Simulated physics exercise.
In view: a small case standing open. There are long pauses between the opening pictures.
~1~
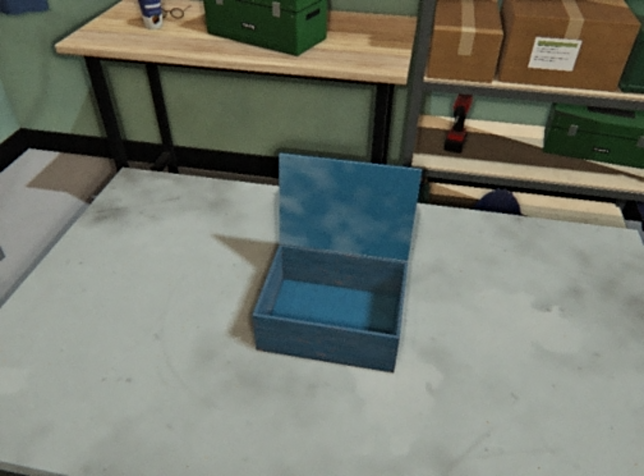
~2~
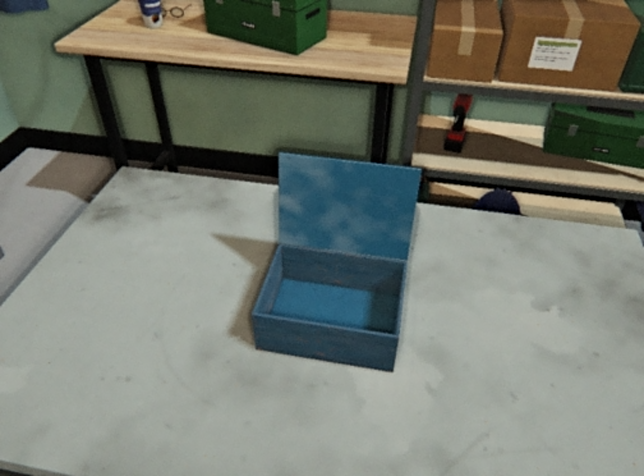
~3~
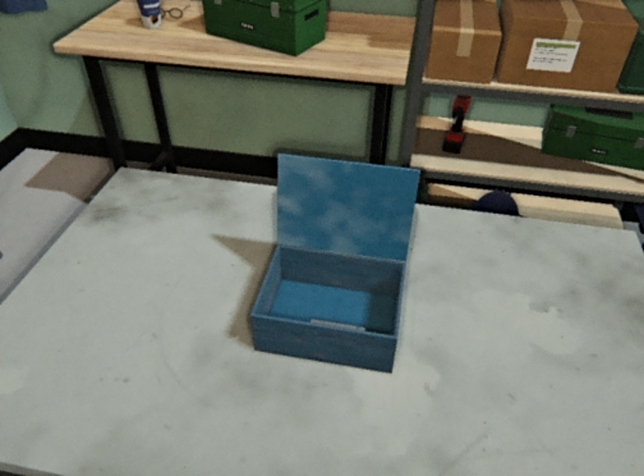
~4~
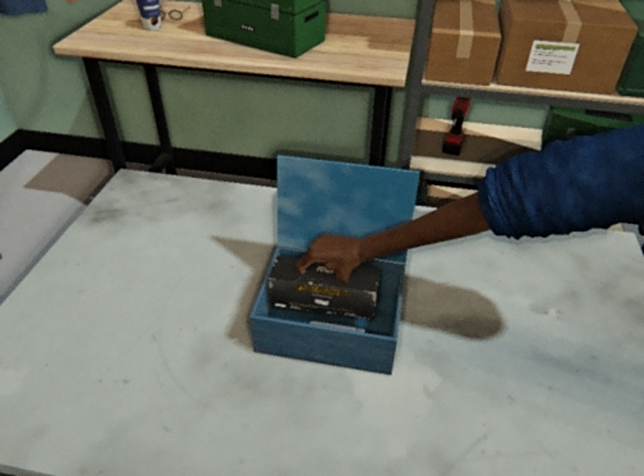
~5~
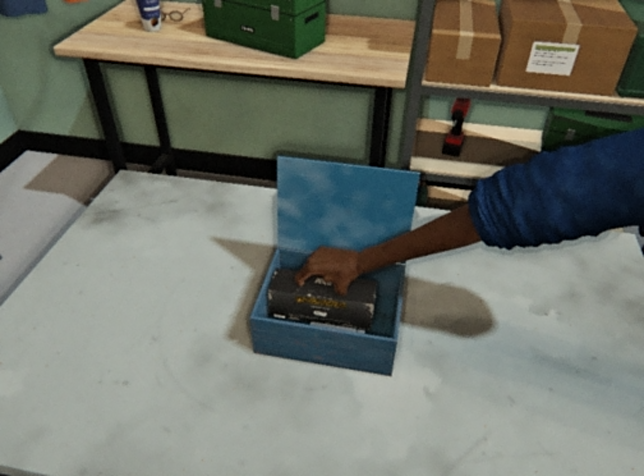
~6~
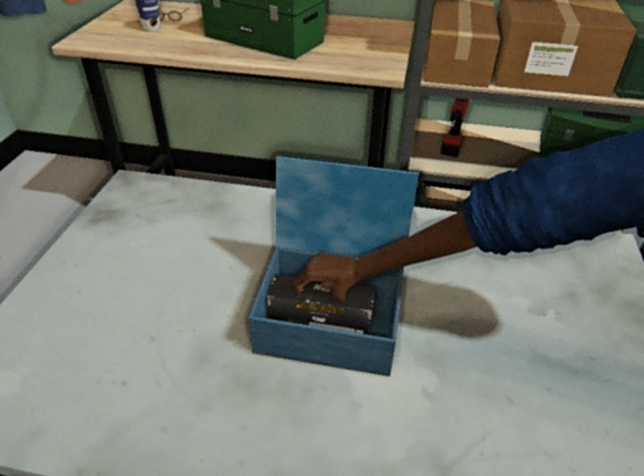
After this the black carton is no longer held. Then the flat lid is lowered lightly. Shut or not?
The lid sits on the rim.
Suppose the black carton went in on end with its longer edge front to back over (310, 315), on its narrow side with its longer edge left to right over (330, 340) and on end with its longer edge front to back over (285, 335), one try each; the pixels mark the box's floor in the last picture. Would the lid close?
First try: It will not close; second try: It closes; third try: It will not close.
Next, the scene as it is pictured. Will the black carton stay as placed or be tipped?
The black carton keeps its pose.
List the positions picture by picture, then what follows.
In the first frame, the last thing is not in view yet.
In the second frame, the last thing is not in view yet.
In the third frame, the last thing is not in view yet.
The fourth frame shows coming down; black carton (324, 287).
The fifth frame shows coming down; black carton (323, 299).
The sixth frame shows in place under the hand; black carton (321, 305).
Then, 1.30 s on from there, lid 79° above the rim.
Then, 1.70 s on from there, lid 47° above the rim.
Then, 2.00 s on from there, lid 12° above the rim.
In the end, lid shut; both unmoved. At the end, from the last picture's camera, black carton near (321, 305).
